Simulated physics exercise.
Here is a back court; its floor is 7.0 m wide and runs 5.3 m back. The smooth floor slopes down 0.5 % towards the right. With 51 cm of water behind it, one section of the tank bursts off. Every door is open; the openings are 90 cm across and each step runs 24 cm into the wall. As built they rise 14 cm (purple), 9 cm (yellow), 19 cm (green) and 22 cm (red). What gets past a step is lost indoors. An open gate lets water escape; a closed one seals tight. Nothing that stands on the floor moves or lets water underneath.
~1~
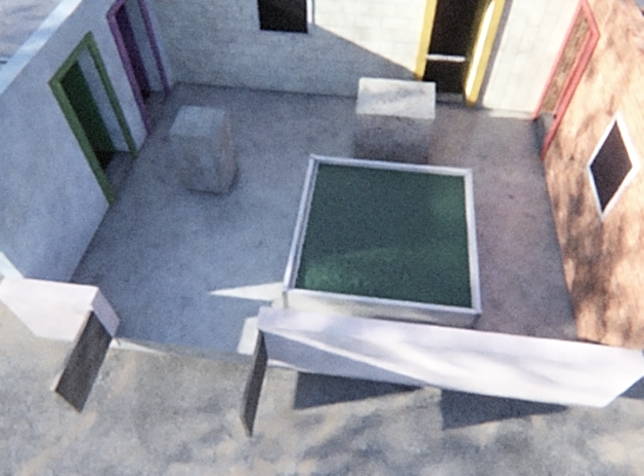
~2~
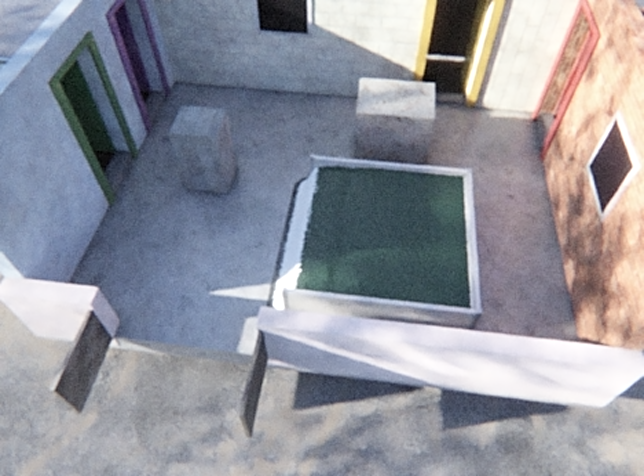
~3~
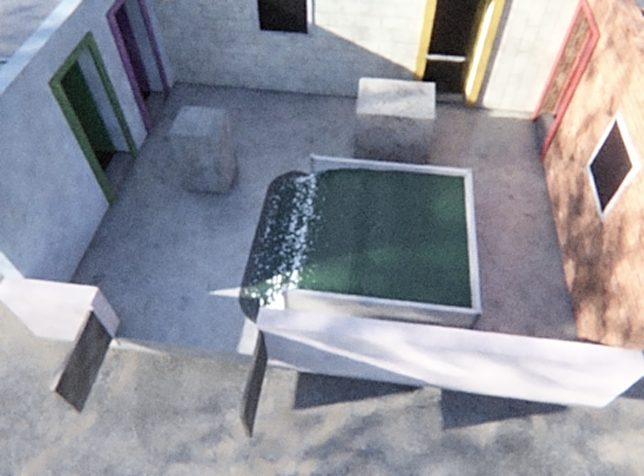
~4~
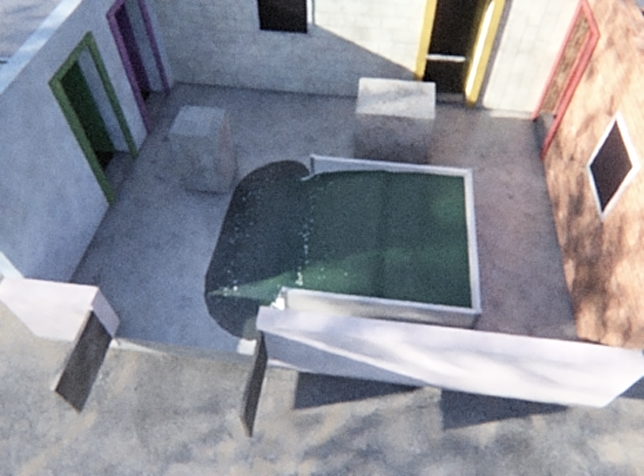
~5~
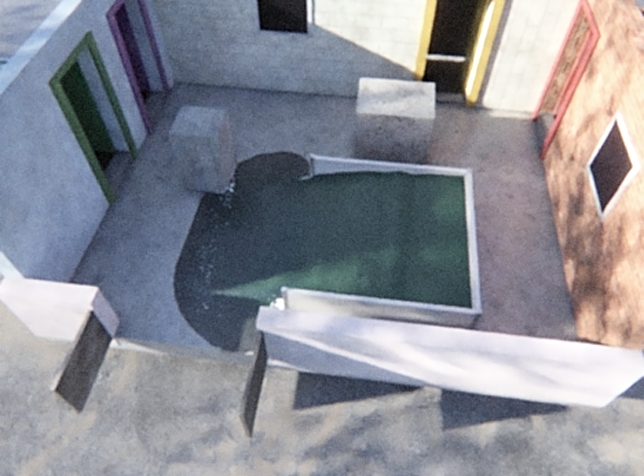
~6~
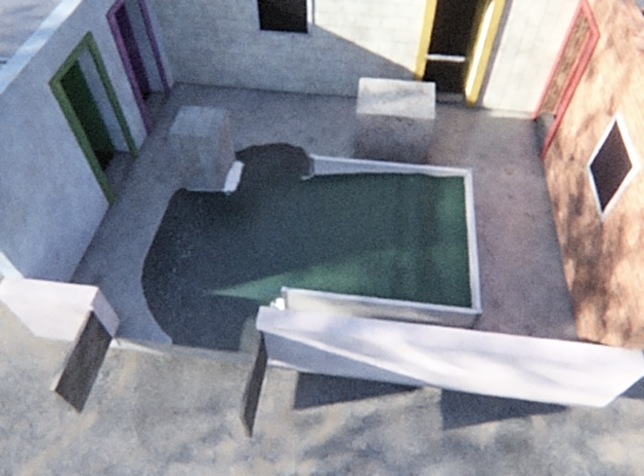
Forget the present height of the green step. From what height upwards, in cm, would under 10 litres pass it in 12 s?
Close to 21 cm is just enough.
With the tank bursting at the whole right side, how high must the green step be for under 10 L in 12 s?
About 7.0 cm.
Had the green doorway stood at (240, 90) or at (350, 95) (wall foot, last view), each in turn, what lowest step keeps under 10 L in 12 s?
Roughly 16 and 8.0 cm.
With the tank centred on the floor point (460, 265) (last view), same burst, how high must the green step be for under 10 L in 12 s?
About 18 cm.
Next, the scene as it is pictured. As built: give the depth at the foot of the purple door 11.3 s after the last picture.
About 5.0 cm.
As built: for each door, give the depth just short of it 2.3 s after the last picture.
In cm: Purple 4, yellow 0, green 20, red 0.
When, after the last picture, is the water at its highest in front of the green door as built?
Near 2.0 s.
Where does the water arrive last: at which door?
The red one.
Then, 0.7 s after the last picture water covers 35 % of the floor, deepest (32 cm) near (107, 212); 14 cm at the green door, 0 litres in over its 19 cm step.
Then, 2.3 s after the last picture water covers 55 % of the floor, deepest (34 cm) near (55, 312); 20 cm at the green door, 11 litres in over its 19 cm step.
Then, 11.3 s after the last picture water covers 95 % of the floor, deepest (14 cm) near (575, 376); 4 cm at the green door, 17 litres in over its 19 cm step.
At the green door as built, the water peaked near 22 cm, 2.1 s after the last picture.
With a step of 18.5 cm, 19 litres would have come in within the 12 s; with 24.5 cm, 2 litres. So under 10 litres takes about 21 cm.
